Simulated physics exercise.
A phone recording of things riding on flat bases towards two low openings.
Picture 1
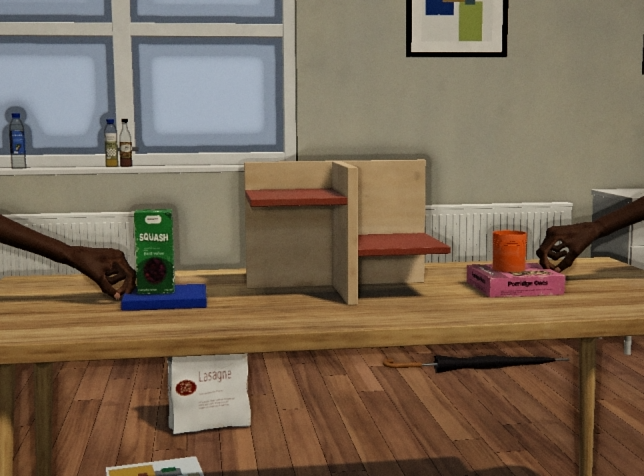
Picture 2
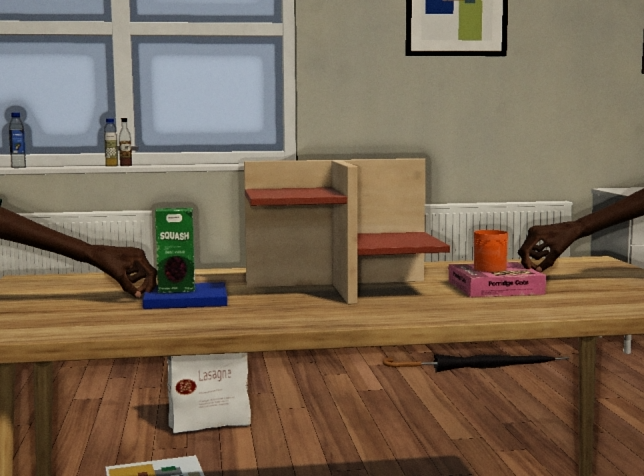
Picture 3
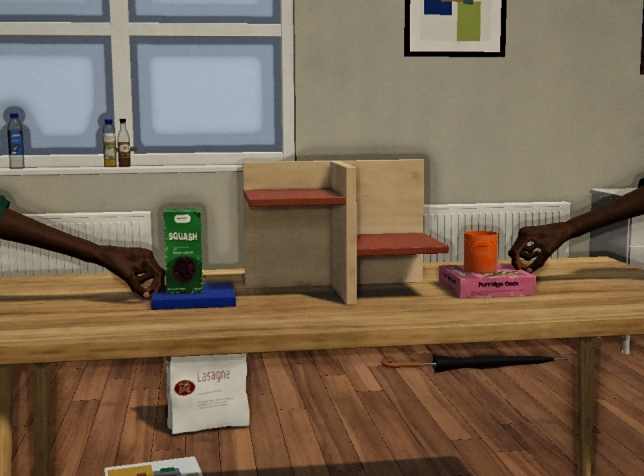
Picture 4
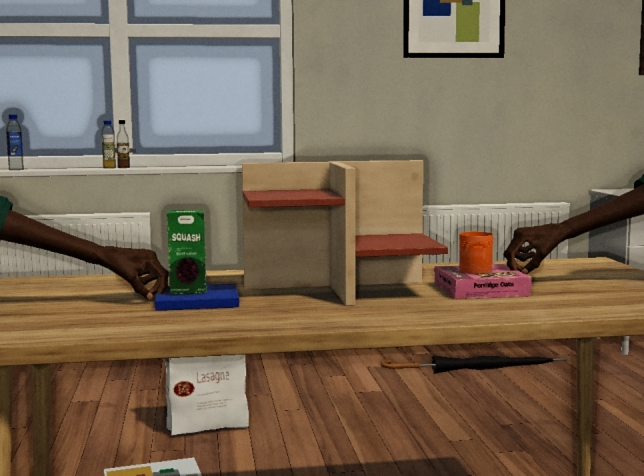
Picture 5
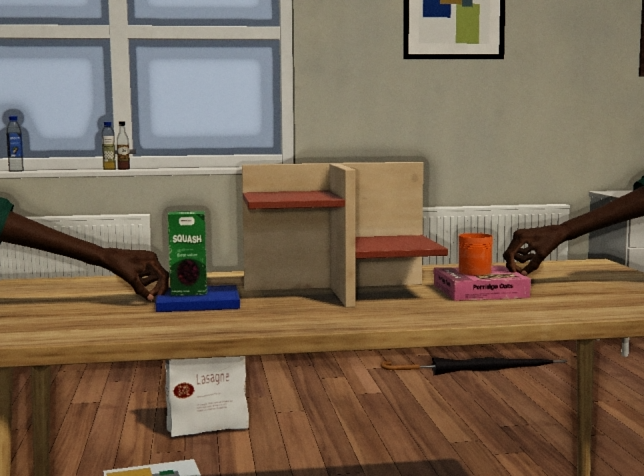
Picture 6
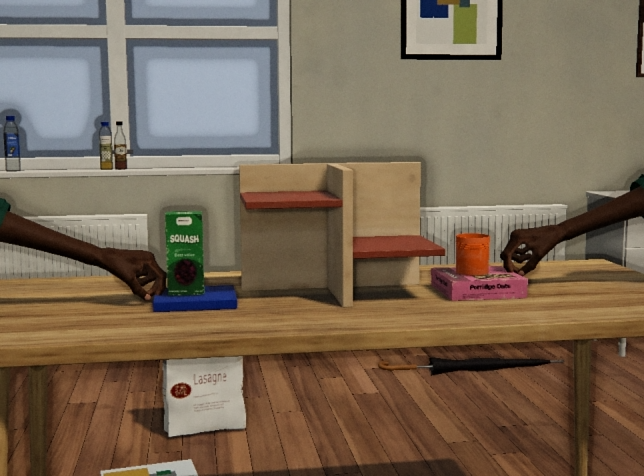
Two hands reach in from either side over a wooden table in a room with a window and radiators, seen from the front. The left holds a blue tray carrying a green carton, the right a pink packet bearing an orange beaker, with a wooden shelf unit between. Both slide their loads inward, then almost stop, as the camera drifts very slightly.
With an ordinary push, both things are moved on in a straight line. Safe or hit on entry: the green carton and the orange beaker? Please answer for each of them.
Green carton - safe. Orange beaker - hit.
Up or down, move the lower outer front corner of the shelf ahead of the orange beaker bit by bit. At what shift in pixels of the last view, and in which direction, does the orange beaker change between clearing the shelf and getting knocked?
Raise it by roughly 12 pixels.
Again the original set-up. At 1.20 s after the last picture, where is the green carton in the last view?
It ends up somewhere around (230, 252).
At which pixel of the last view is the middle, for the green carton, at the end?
Somewhere around pixel (274, 251).
Then, 1.20 s after the last picture, green carton riding along near (230, 252); orange beaker pushed back on its carrier near (449, 255).
Then, 1.86 s after the last picture, green carton riding along near (261, 251); orange beaker tipped 27° from how it was near (448, 255).
Then, 2.06 s after the last picture, green carton riding along near (270, 251); orange beaker tipped 56° from how it was near (453, 269).
At rest, the green carton passes below, near (273, 251); the orange beaker is knocked back, near (466, 276).
